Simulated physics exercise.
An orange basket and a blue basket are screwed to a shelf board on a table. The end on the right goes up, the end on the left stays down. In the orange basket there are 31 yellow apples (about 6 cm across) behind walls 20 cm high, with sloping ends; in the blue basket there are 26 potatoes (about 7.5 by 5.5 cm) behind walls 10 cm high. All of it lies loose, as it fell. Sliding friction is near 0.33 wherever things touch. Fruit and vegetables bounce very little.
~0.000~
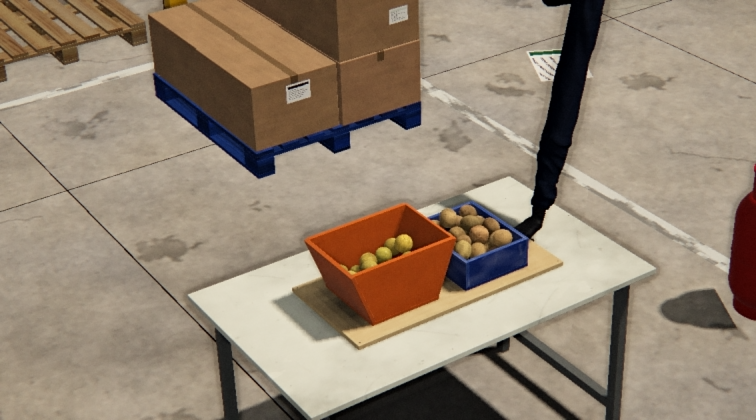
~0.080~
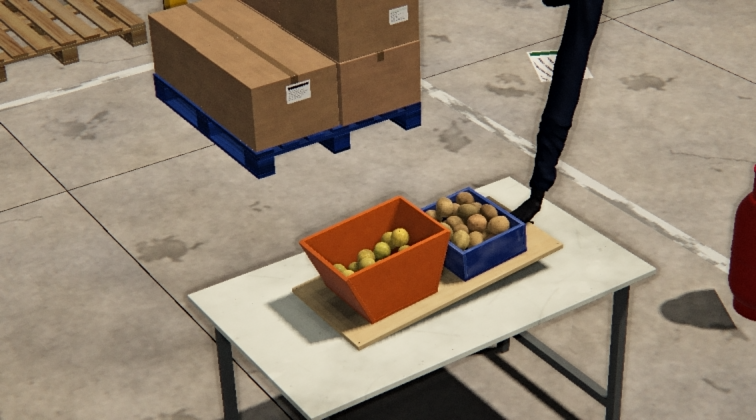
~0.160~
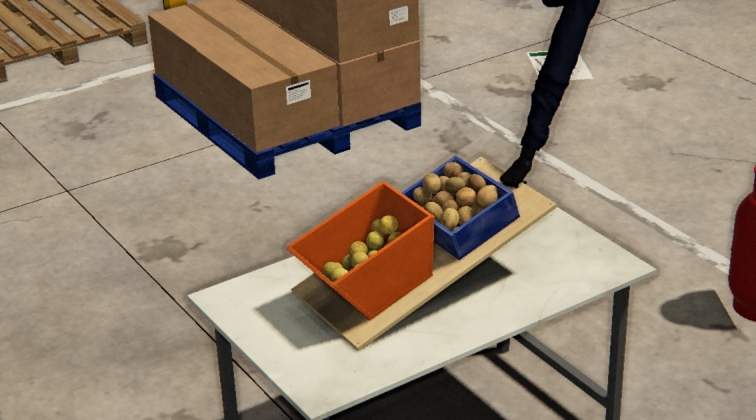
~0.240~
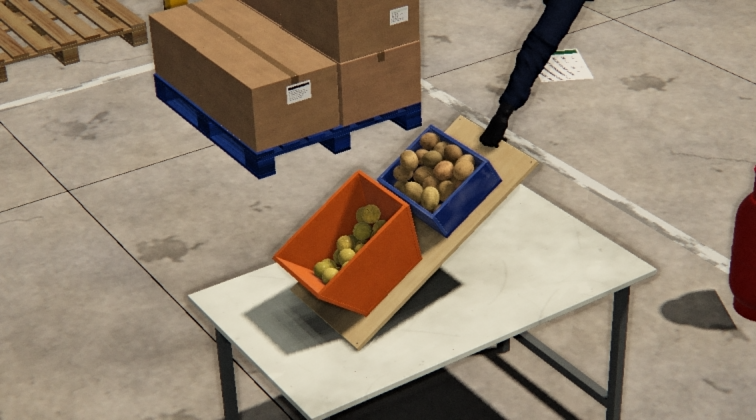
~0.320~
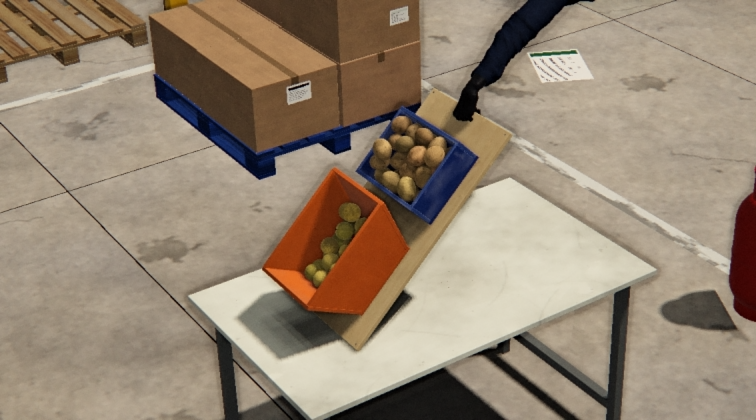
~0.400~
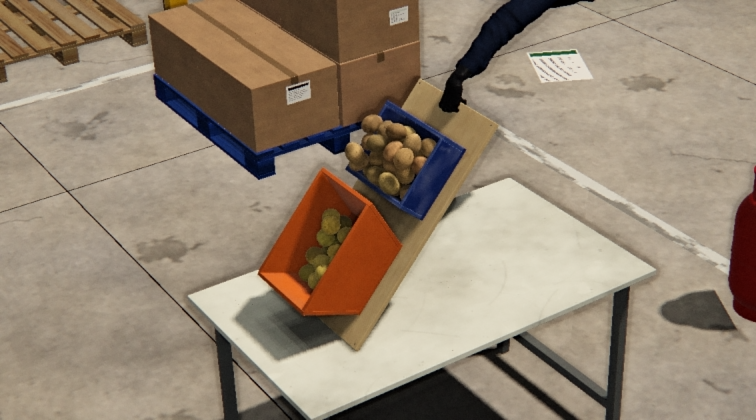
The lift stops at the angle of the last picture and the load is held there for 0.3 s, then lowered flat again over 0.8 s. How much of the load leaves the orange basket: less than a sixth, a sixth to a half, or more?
The orange basket loses less than a sixth of its yellow apples.
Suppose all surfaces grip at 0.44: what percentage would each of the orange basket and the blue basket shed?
In that case orange basket 0, blue basket 50 per cent.
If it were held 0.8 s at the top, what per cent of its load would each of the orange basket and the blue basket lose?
Then orange basket 0, blue basket 60 per cent.
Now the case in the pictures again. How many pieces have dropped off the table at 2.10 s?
Some 10 pieces.
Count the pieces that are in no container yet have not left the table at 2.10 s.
Some 4 pieces.
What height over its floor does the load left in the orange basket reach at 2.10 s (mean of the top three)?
Some 16 cm.
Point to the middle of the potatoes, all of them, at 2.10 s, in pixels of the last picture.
Near (429, 260).
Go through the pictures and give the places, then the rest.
In the first picture (each is followed by its nearest rim corner in this view), orange basket, (353, 276); blue basket, (468, 261); 0° from level; none out.
The second picture shows orange basket, (348, 278); blue basket, (465, 252); 5° from level.
The third picture shows orange basket, (334, 284); blue basket, (453, 233); 17° from level.
The fourth picture shows orange basket, (319, 294); blue basket, (433, 215); 32° from level.
The fifth picture shows orange basket, (308, 306); blue basket, (412, 206); 44° from level.
The sixth picture shows orange basket, (303, 311); blue basket, (401, 204); 49° from level; none out.
After 0.67 s, tilt 49°; orange basket 31 in, 0 out and blue basket 14 in, 12 out.
After 1.01 s, tilt 33°; orange basket 31 in, 0 out and blue basket 10 in, 16 out.
After 1.49 s, tilt 0°; orange basket 31 in, 0 out and blue basket 10 in, 16 out.
When it is over (at 2.10 s), orange basket 31 in, 0 out and blue basket 10 in, 16 out. Asked share, 0 of 31, 0 per cent.
